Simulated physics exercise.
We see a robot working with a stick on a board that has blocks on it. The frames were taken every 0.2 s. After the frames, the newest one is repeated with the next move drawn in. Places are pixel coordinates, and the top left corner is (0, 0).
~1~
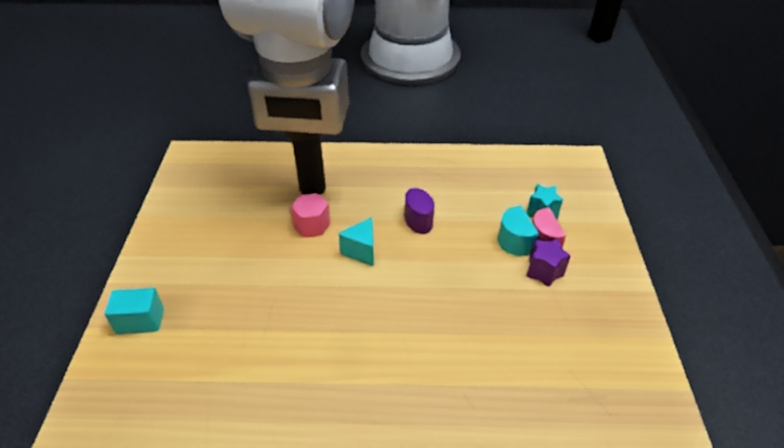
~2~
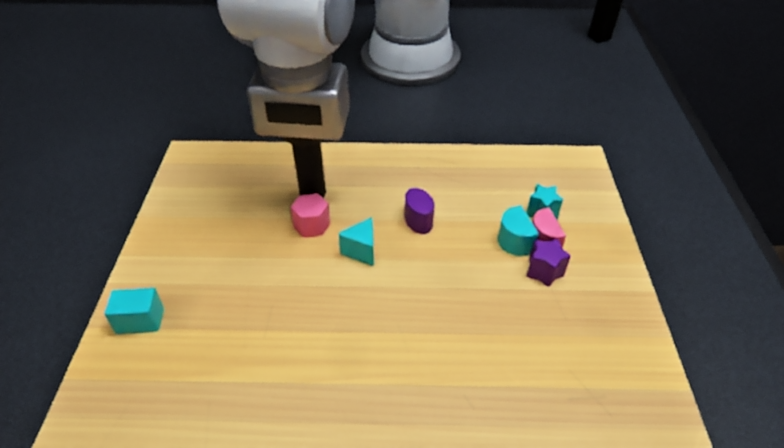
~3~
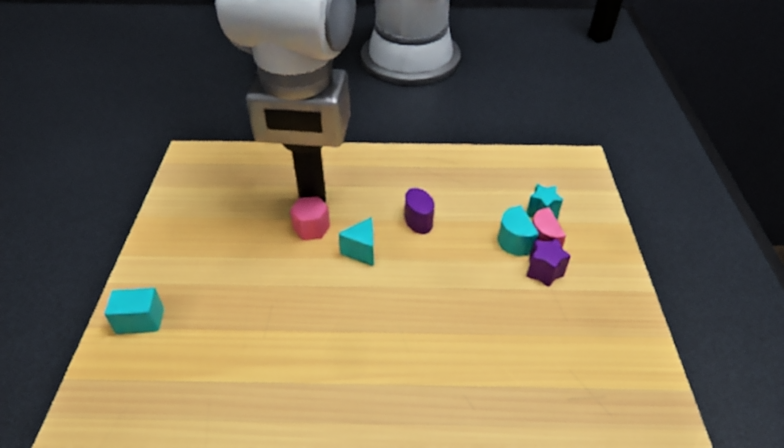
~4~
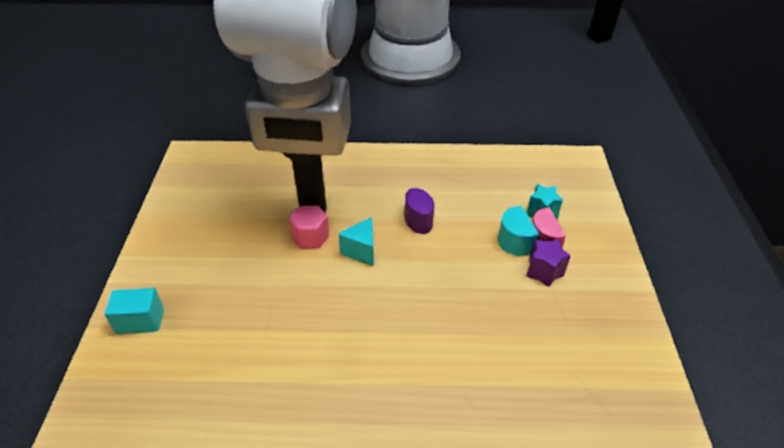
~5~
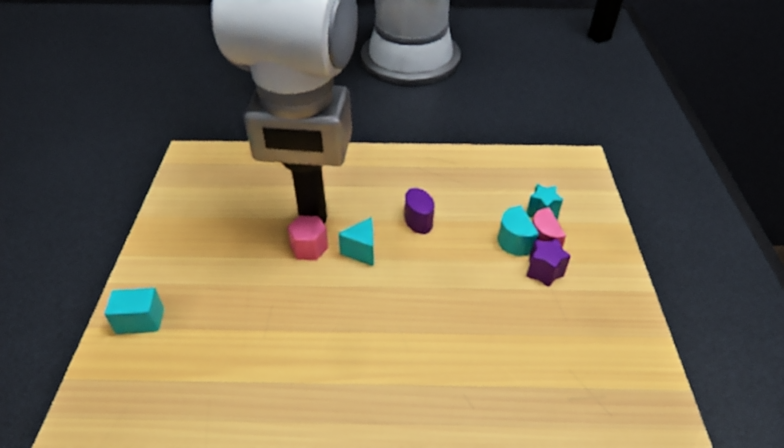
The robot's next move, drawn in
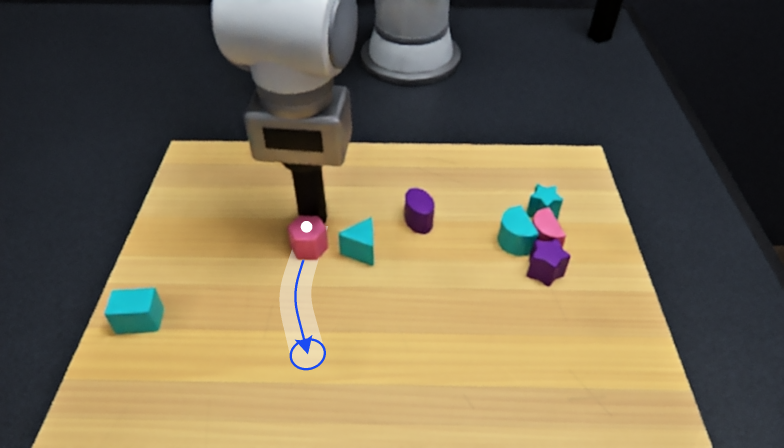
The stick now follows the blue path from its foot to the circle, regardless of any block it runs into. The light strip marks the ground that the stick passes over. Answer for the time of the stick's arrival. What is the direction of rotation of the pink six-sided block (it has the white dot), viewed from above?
My answer: Clockwise.
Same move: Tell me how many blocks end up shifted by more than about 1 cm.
A single block is moved.
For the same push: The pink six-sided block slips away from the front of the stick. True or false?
False
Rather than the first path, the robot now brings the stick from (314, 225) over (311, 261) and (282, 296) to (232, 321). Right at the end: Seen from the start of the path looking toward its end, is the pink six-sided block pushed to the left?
Short answer: Yes.
Path on the board, from (314, 225) via (297, 284), ending at (308, 354); the dot is on the pink six-sided block.
On the path given first. One third of the way, stick (301, 258); pink six-sided block (296, 269).
Two thirds of the way, stick (295, 301); pink six-sided block (289, 316).
At the end, stick (307, 348); pink six-sided block (284, 367), turned 35° clockwise; turquoise three-sided block in place.
